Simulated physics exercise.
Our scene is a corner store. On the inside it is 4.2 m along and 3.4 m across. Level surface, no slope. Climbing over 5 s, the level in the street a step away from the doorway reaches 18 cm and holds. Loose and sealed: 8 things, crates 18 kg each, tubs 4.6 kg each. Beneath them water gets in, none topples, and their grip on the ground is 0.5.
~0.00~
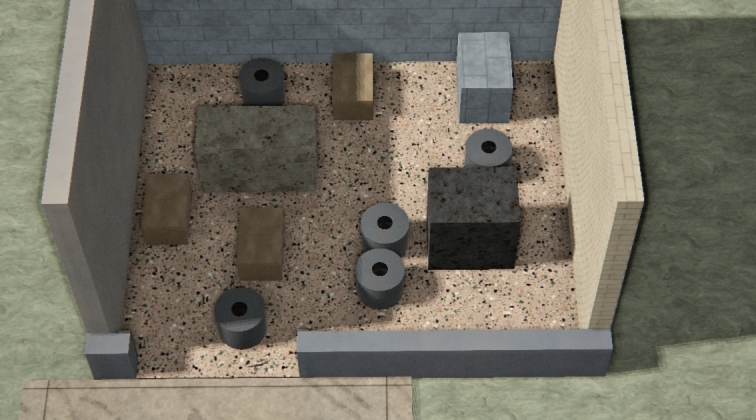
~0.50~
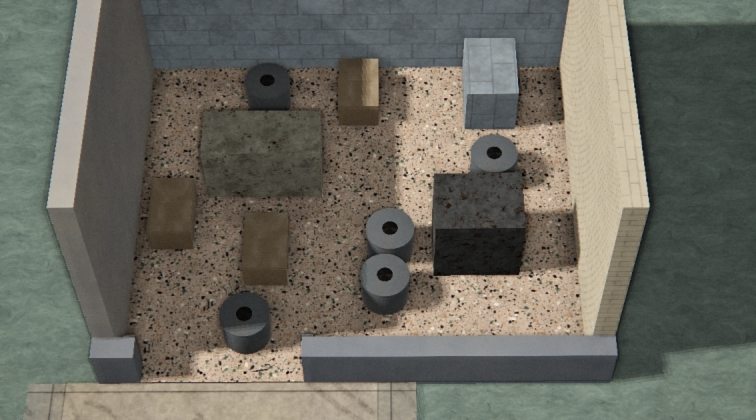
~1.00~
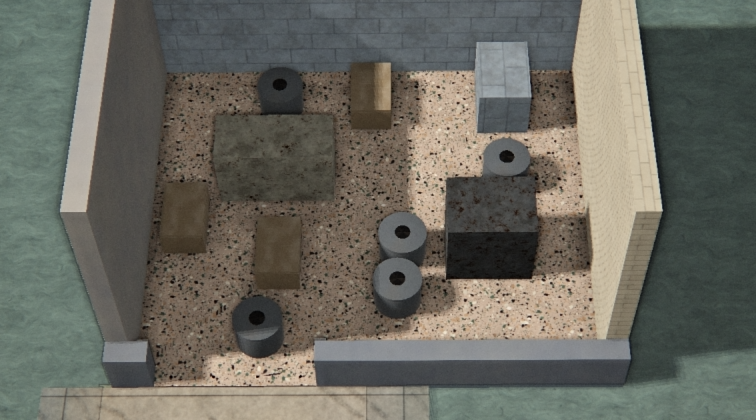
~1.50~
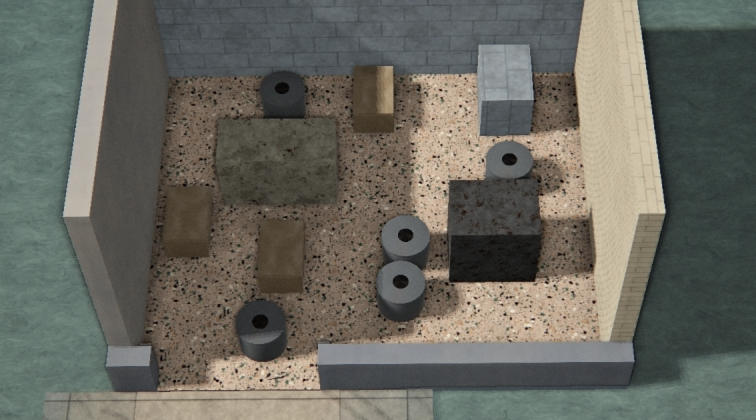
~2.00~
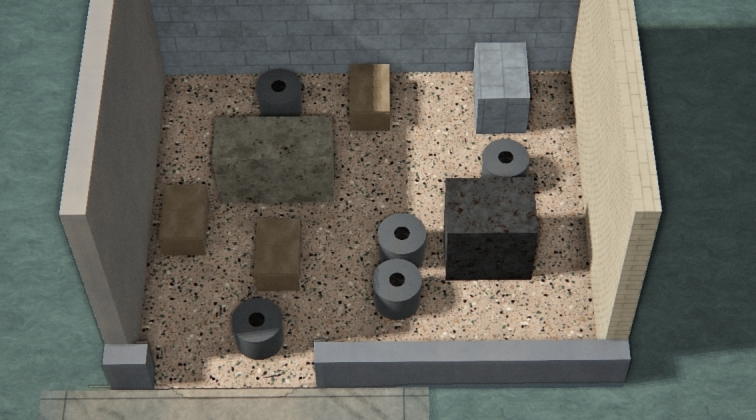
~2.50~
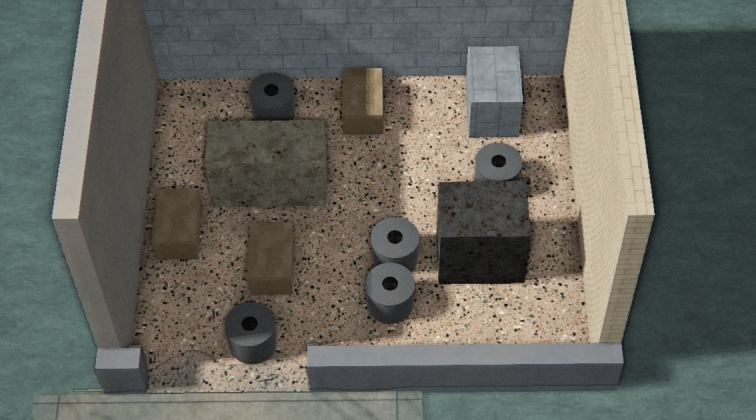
Open-topped store room with crates, grey tubs and large blocks standing still on a speckled floor, the view drifting slightly.
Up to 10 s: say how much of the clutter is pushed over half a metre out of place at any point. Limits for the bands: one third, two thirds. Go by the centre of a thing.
Band: Top, two thirds or more.
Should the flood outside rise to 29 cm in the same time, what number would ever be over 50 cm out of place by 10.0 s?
It would come to 8 of them.
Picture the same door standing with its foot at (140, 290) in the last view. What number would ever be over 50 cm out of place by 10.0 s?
In that case the number is 4.
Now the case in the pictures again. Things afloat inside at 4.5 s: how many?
The number is 1.
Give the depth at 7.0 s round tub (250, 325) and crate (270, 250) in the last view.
4 and 9 cm.
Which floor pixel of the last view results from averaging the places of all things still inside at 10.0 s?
Close to (437, 190).
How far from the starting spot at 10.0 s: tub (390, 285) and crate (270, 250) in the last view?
In that order: 120 cm, 250 cm.
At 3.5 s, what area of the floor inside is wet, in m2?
Flooded: Near 1.5 m2.
After 3.5 s 0 of 8 are over 50 cm from their spots; 0 afloat.
After 4.5 s 0 of 8 are over 50 cm from their spots; 1 afloat.
After 7.0 s 5 of 8 are over 50 cm from their spots; 3 afloat.
After 10.0 s 6 of 8 are over 50 cm from their spots, and 7 have been at some point; 7 afloat.
